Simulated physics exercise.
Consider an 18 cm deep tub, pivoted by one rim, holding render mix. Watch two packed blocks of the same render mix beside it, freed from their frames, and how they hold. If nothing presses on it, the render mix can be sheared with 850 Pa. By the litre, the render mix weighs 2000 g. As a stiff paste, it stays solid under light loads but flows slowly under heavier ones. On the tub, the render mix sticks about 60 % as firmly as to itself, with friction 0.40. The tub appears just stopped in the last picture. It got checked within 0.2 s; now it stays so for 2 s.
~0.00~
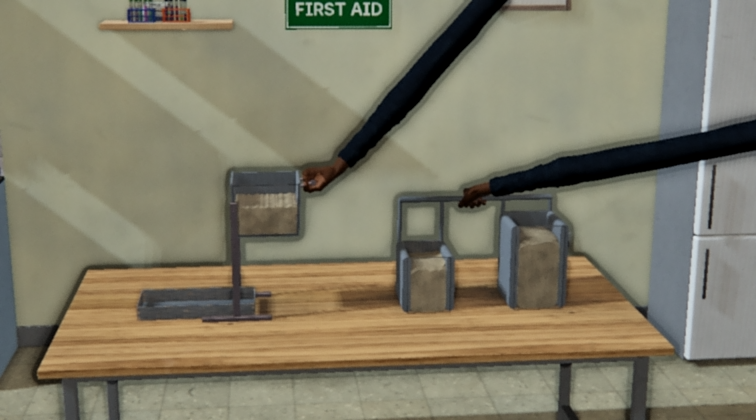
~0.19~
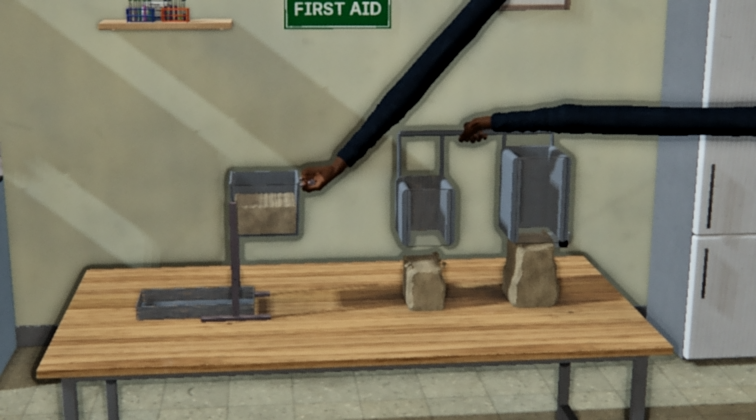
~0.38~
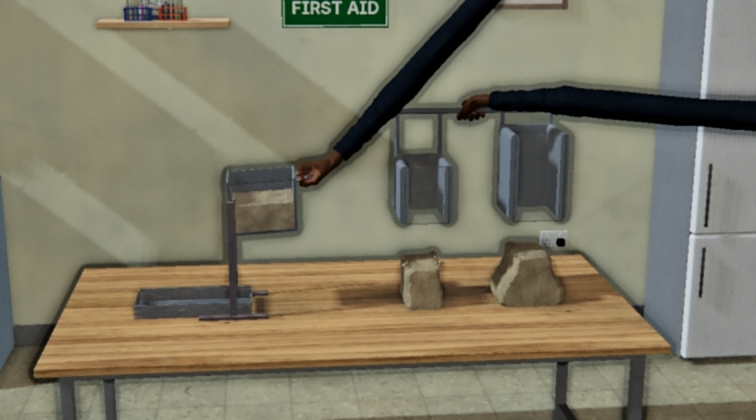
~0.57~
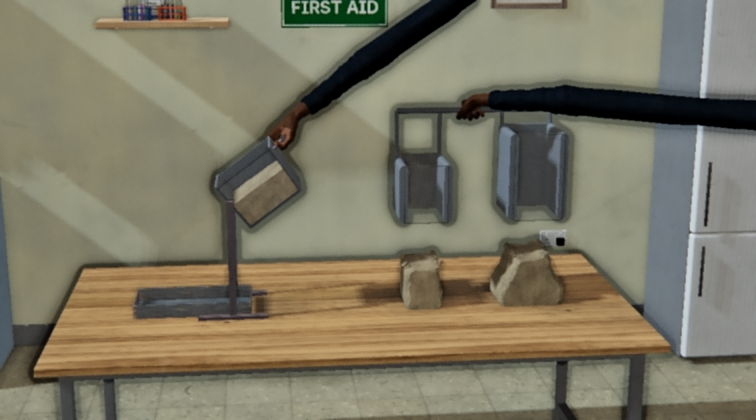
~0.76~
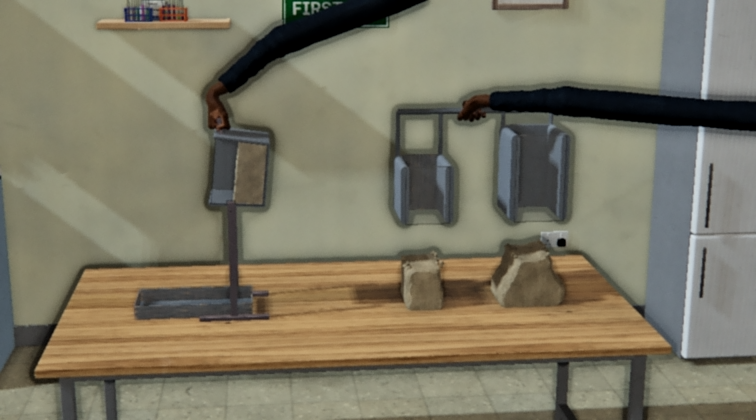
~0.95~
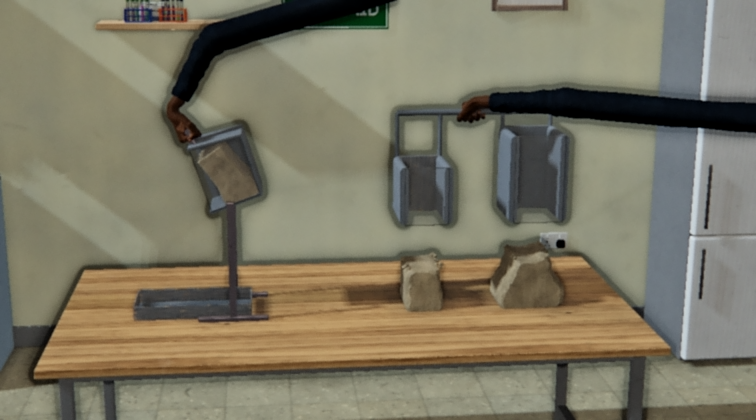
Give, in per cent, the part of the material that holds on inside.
The part that holds on is close to 40 per cent.
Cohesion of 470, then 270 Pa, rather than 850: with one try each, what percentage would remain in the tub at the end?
30 in a hundred, followed by 18 in a hundred.
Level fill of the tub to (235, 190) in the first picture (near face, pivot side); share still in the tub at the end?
About 10 per cent.
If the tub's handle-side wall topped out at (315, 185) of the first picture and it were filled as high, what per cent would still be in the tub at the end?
Then about 35 %.
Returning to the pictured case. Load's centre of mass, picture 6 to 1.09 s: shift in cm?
Something like 9 cm, I'd say.
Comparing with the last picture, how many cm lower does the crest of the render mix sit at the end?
12 cm.
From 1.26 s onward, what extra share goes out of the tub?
About 0 per cent.
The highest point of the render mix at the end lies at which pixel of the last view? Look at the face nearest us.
I'd say it peaks at roughly (225, 182) in the last picture.
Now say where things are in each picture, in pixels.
Handle-side rim at (298, 184), tilt 0 degrees; highest point of the render mix at (261, 207); test blocks 16 cm, 26 cm high (left to right), in the first frame.
Handle-side rim at (297, 183), tilt 0 degrees; highest point of the render mix at (260, 207); test blocks 16 cm, 23 cm high (left to right), in the second frame.
Handle-side rim at (293, 179), tilt 3 degrees; highest point of the render mix at (291, 202); test blocks 16 cm, 19 cm high (left to right), in the third frame.
Handle-side rim at (269, 149), tilt 37 degrees; highest point of the render mix at (281, 170); test blocks 16 cm, 19 cm high (left to right), in the fourth frame.
Handle-side rim at (215, 139), tilt 84 degrees; highest point of the render mix at (241, 143); test blocks 16 cm, 19 cm high (left to right), in the fifth frame.
Handle-side rim at (189, 151), tilt 107 degrees; highest point of the render mix at (218, 148); test blocks 16 cm, 19 cm high (left to right), in the sixth frame.
By 1.09 s, the tub is at 107 degrees and holds 59 %.
By 1.26 s, the tub is at 107 degrees and holds 40 %.
By 1.43 s, the tub is at 107 degrees and holds 40 %.
By 1.60 s, the tub is at 107 degrees and holds 40 %.
By 2.95 s, at the end, the tub is at 107 degrees and holds 40 %.
